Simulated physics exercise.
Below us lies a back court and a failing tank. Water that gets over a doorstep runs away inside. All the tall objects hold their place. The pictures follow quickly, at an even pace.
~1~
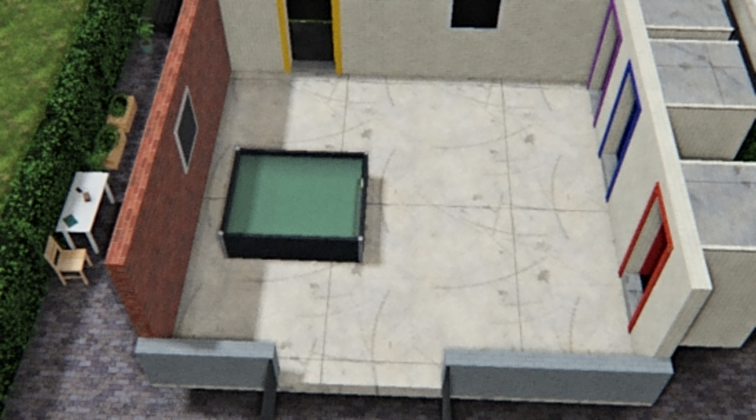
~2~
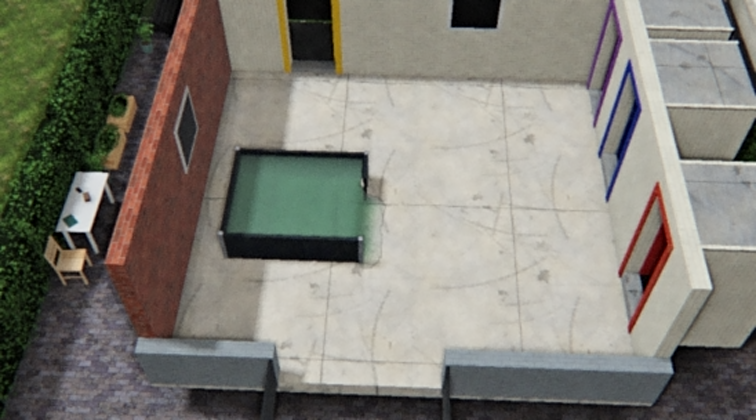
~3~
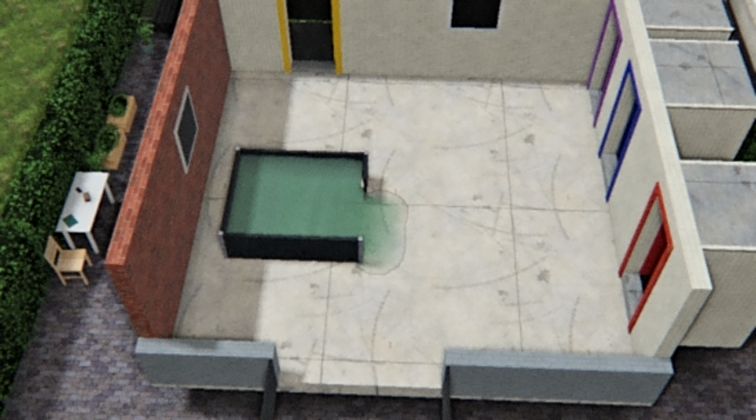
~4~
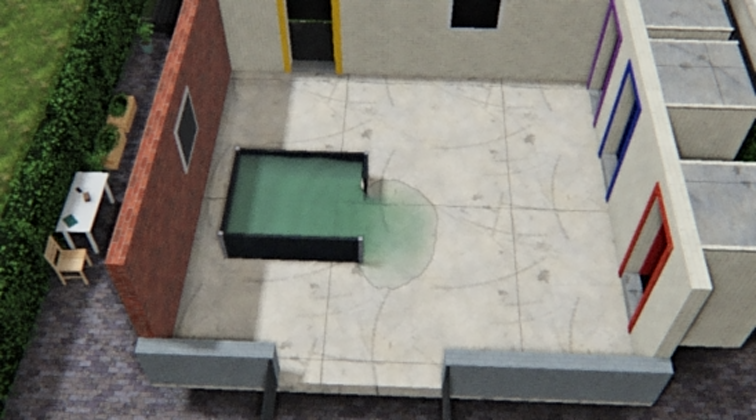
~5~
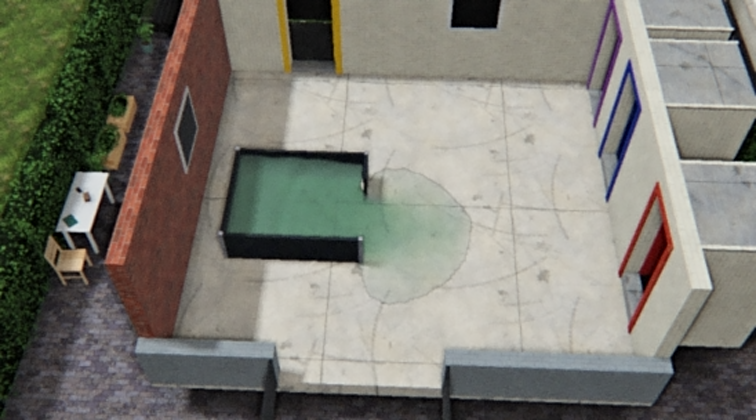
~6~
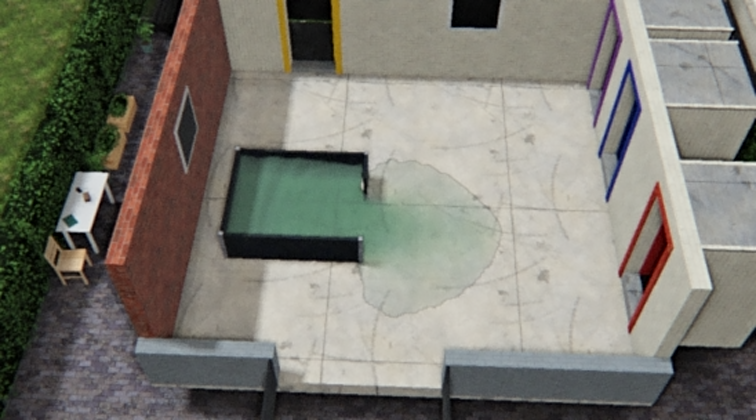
Greenish water pours out through a gap in the right side of a dark-walled tank and spreads rightward across the pale courtyard floor in a widening, rounded sheet, while the surrounding walls and the coloured door and window surrounds stay still.
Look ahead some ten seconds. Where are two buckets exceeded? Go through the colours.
In the end: The yellow door stays under that; the red door stays under that; the blue door stays under that; the purple door takes more than that.
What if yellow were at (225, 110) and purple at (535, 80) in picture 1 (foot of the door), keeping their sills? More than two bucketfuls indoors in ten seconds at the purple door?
The purple one lets more in.
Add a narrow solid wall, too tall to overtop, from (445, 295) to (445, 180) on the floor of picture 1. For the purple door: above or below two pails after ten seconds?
The purple door takes less.
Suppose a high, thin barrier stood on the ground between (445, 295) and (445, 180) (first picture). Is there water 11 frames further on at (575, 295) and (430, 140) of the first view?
In that order: No water, wet.
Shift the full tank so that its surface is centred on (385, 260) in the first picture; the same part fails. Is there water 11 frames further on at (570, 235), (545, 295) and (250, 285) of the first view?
As listed: Wet, covered, not flooded.
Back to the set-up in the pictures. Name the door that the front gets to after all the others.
It is the one in yellow.
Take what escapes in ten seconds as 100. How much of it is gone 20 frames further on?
Roughly 5 per cent.
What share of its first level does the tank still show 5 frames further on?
About 66 per cent.
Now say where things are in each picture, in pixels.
Still water in the water tank at (297, 195), in the first picture.
The front is at (374, 199), out from the gap at (361, 224), in the second picture.
Water pours out at (361, 225) and has run to (395, 200), in the third picture.
Water pours out at (361, 225) and has run to (429, 209), in the fourth picture.
Water pours out at (361, 225) and has run to (465, 219), in the fifth picture.
Water pours out at (361, 225) and has run to (493, 223), in the sixth picture.
A moment on, water covers 30 % of the floor; the yellow door not reached, the red door not reached, the blue door not reached, the purple door not reached.
Next, water covers 40 % of the floor; the yellow door not reached, the red door wet at the sill, nothing in, the blue door wet at the sill, nothing in, the purple door not reached.
Then, water covers 45 % of the floor; the yellow door not reached, the red door wet at the sill, nothing in, the blue door wet at the sill, nothing in, the purple door wet at the sill, nothing in.
Later, water covers 55 % of the floor; the yellow door not reached, the red door under two buckets in, the blue door wet at the sill, nothing in, the purple door under two buckets in.
In the end, water covers 85 % of the floor; the yellow door wet at the sill, nothing in, the red door under two buckets in, the blue door wet at the sill, nothing in, the purple door over two buckets in.
